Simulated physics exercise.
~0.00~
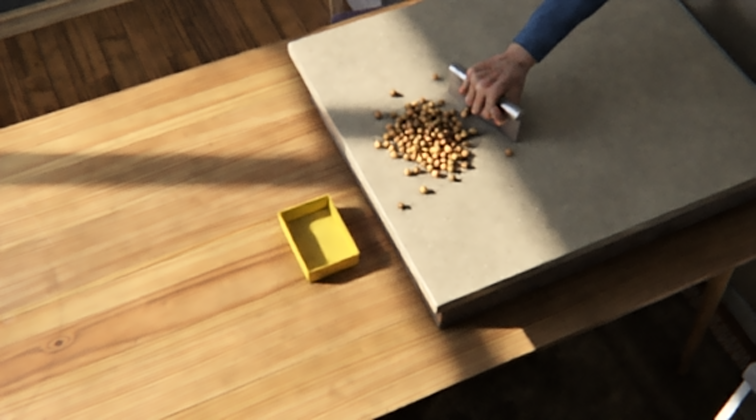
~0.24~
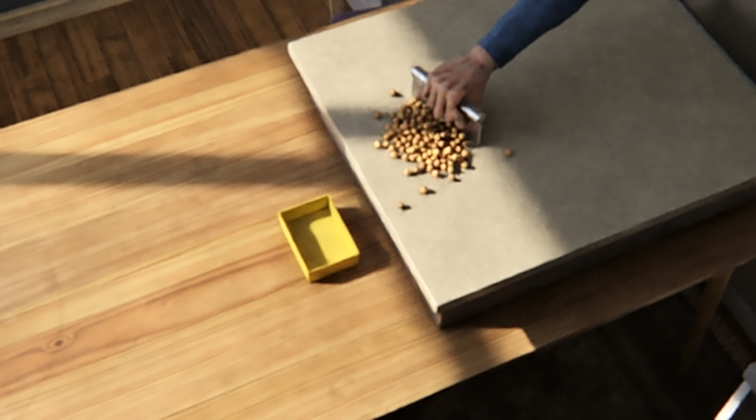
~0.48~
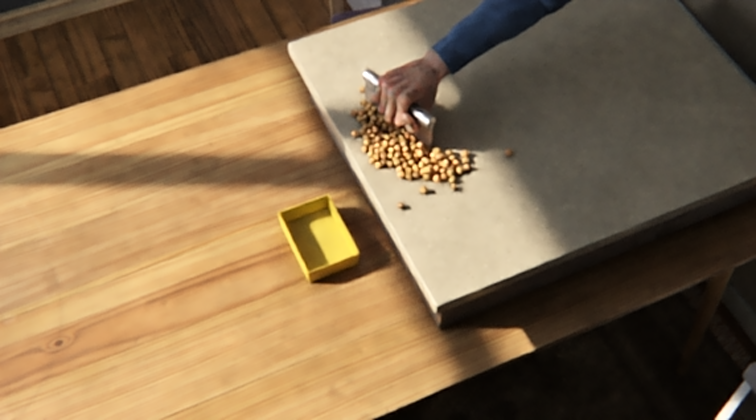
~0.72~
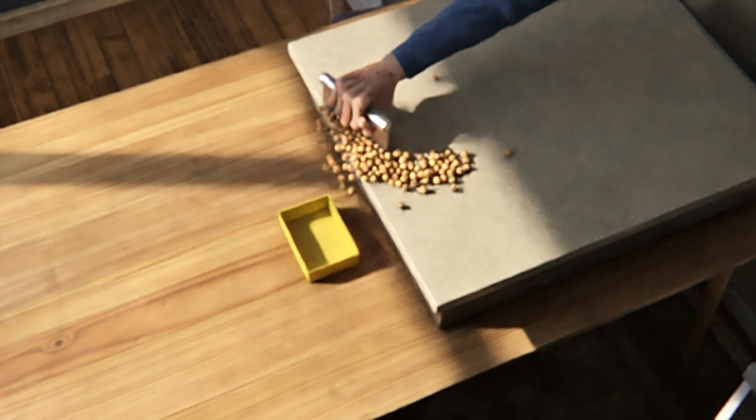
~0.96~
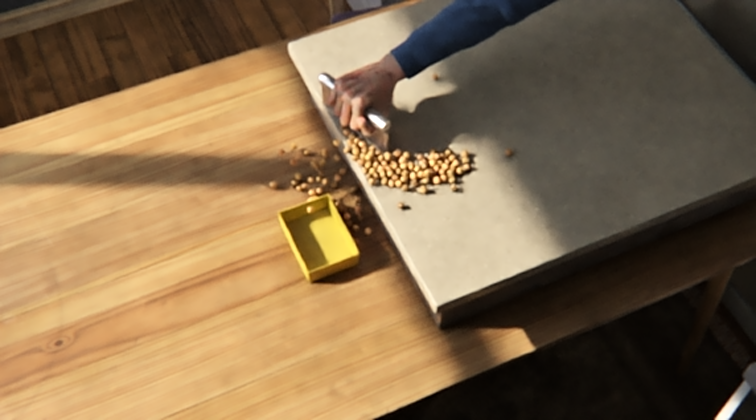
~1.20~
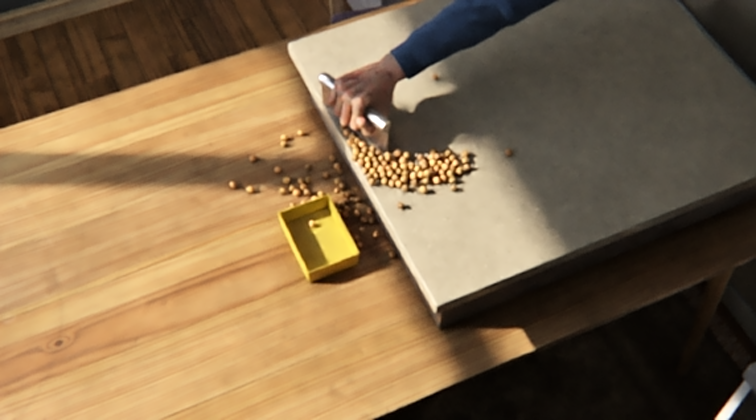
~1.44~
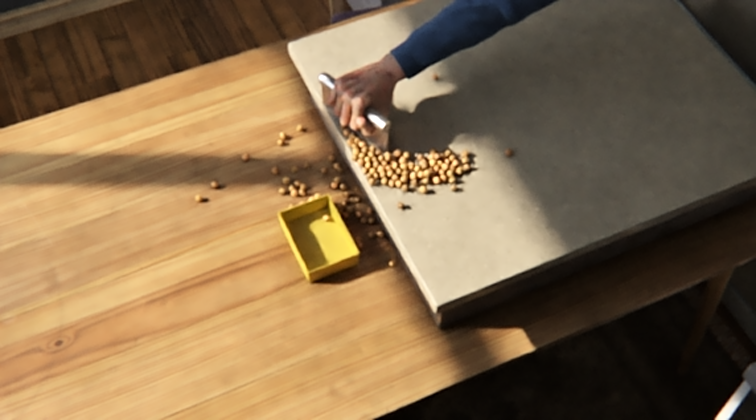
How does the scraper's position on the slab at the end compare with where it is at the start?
It starts to the right of the pile, well in from the slab's left edge, and ends farther left, right by that edge.
